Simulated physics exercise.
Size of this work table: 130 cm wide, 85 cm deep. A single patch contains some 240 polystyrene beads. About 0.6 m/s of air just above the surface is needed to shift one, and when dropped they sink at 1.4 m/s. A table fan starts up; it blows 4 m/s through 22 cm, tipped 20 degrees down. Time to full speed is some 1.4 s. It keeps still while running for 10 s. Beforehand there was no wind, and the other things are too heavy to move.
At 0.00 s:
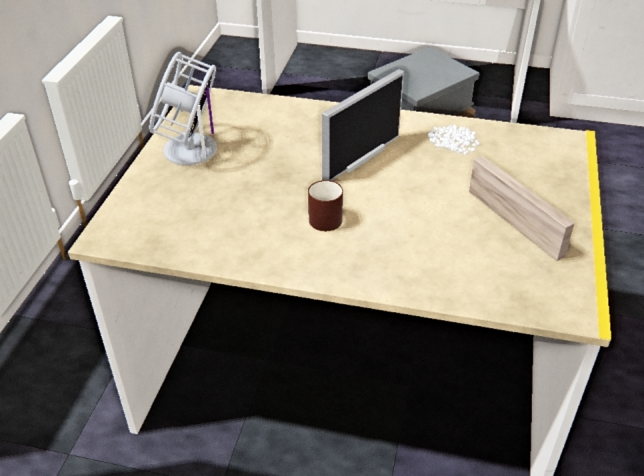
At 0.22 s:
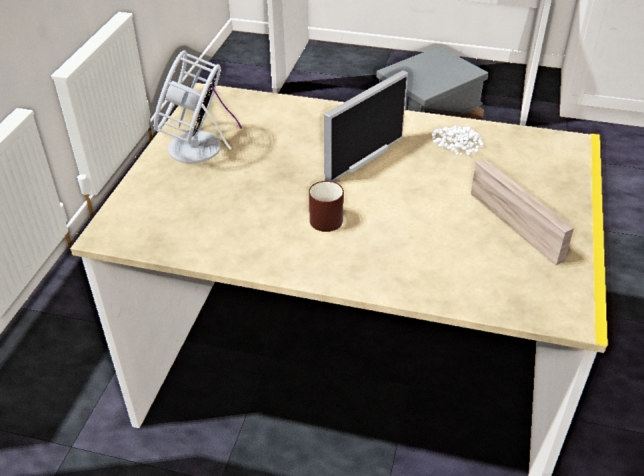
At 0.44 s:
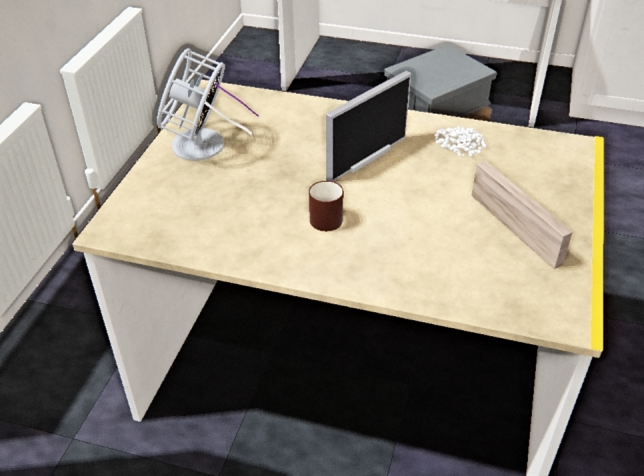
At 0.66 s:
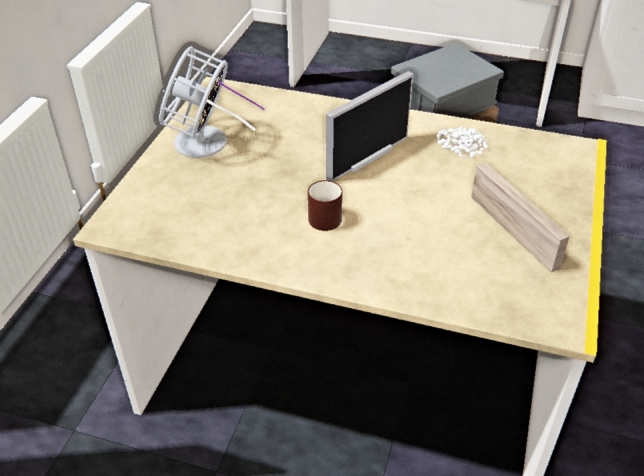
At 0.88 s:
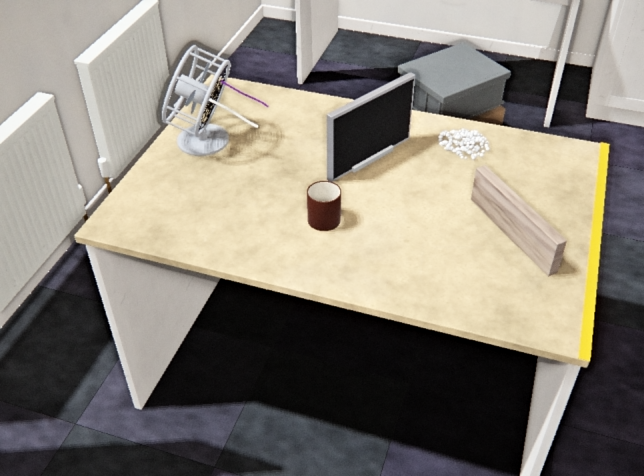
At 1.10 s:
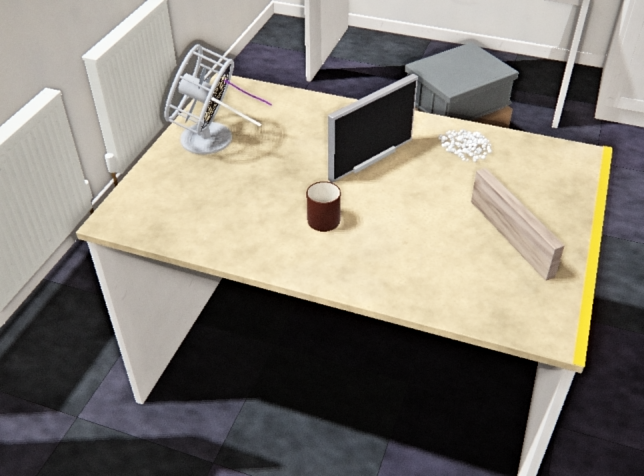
To begin with, a fan, a dark laptop, a brown mug, a small patch of white beads and a wooden board sit on a pale table with a yellow edge. The view then shifts slightly around the table while the fan's head turns, and the beads stay put throughout.
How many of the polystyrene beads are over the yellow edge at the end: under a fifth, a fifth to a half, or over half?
Of the polystyrene beads, under a fifth end over the yellow edge.
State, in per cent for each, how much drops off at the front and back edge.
Roughly 0 per cent at the front edge and 30 per cent at the back edge.
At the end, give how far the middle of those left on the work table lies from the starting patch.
I'd say around 0 cm.
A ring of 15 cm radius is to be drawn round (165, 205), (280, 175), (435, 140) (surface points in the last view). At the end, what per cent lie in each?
Roughly 0 %, 0 % and 70 %, in that order.
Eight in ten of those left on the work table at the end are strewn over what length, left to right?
10 cm, give or take.
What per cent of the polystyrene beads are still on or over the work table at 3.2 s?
Some 90 per cent.
After 2.0 s the count stands so, 0 % are over the yellow edge; the middle of those still in play is near (468, 143).
After 3.2 s the count stands so, 0 % are over the yellow edge; the middle of those still in play is near (467, 146).
After 5.5 s the count stands so, 0 % are over the yellow edge; the middle of those still in play is near (468, 144).
After 10.0 s, at the end, 0 % are over the yellow edge; the middle of those still in play is near (468, 144).
